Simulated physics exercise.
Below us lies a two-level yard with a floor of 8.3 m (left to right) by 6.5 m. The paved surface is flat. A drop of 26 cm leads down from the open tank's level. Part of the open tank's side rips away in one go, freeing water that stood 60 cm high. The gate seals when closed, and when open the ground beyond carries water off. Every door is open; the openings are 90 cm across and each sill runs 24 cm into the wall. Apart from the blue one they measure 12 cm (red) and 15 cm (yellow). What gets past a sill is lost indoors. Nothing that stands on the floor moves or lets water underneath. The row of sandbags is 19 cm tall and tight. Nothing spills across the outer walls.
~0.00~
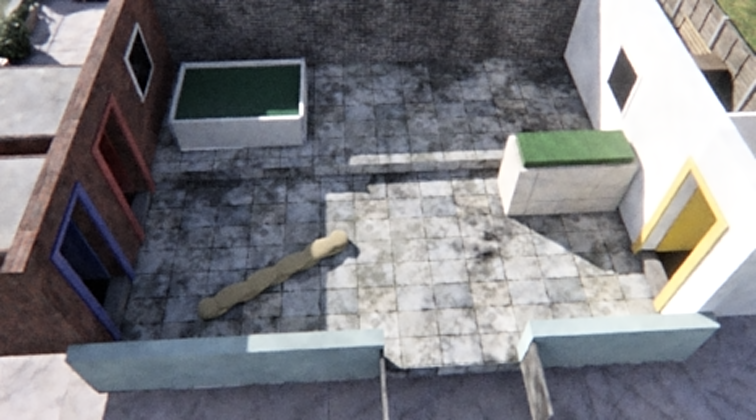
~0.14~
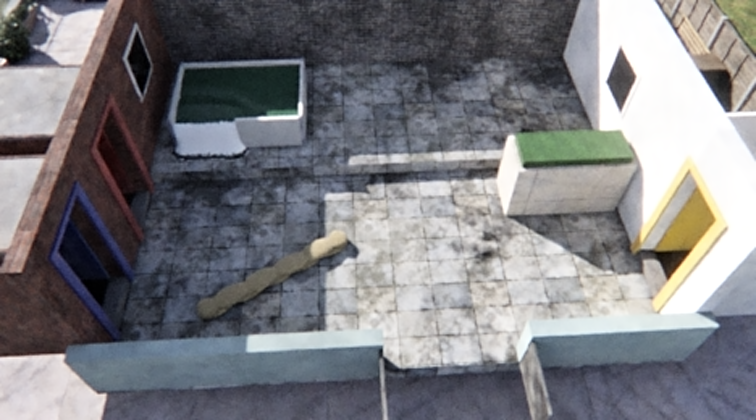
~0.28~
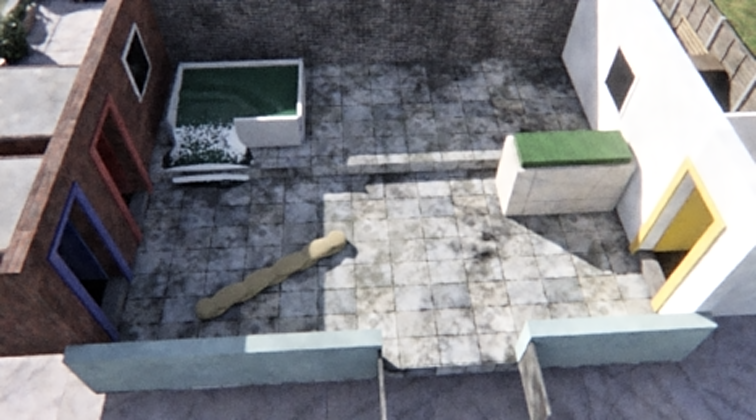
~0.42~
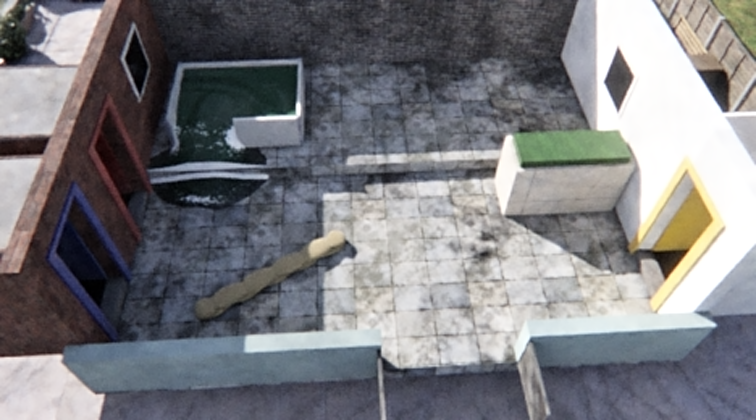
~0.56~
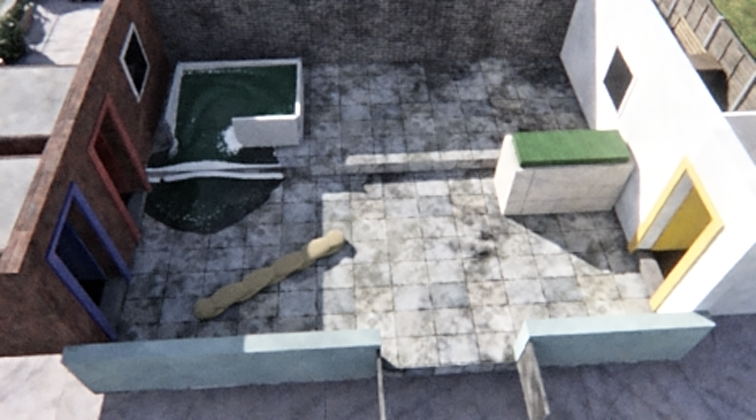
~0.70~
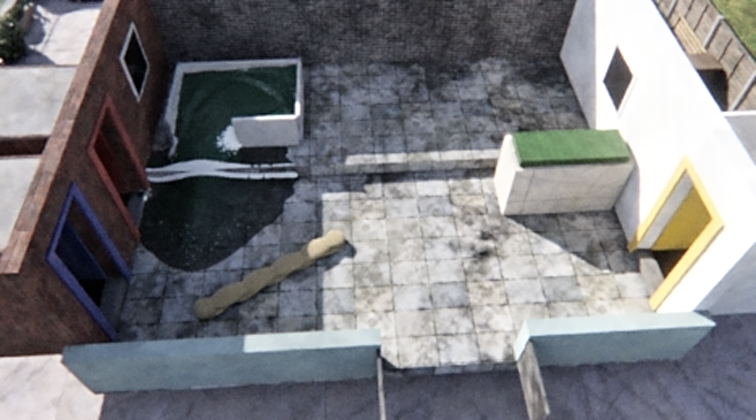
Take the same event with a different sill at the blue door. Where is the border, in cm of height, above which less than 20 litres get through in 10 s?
It would have to be roughly 21 cm high.
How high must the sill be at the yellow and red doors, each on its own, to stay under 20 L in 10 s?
About 6.0 cm at yellow and 14.5 cm at red.
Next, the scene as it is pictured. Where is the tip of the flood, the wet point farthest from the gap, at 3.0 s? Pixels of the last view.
At about (381, 353).
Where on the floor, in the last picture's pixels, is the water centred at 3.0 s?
At about (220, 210).
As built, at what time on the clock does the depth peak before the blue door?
Near 3.4 s.
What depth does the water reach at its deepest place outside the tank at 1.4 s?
About 31 cm.
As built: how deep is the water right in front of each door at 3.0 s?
In cm: Blue 24, red 14, yellow 0.
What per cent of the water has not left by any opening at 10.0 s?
Roughly 96 in a hundred.
After 1.4 s water covers 15 % of the floor, deepest (31 cm) near (191, 155); 11 cm at the blue door, 0 litres in over its 20 cm sill.
After 3.0 s water covers 25 % of the floor, deepest (35 cm) near (156, 311); 24 cm at the blue door, 5 litres in over its 20 cm sill.
After 10.0 s water covers 55 % of the floor, deepest (15 cm) near (589, 169); 8 cm at the blue door, 23 litres in over its 20 cm sill.
At the blue door as built, the water arrived by 1.2 s and peaked near 27 cm at 3.4 s.
Run again over the same 10 s with other heights there, 41 litres in over 17 cm, 12 litres over 23 cm. The limit of 20 litres is kept from about 21 cm up.
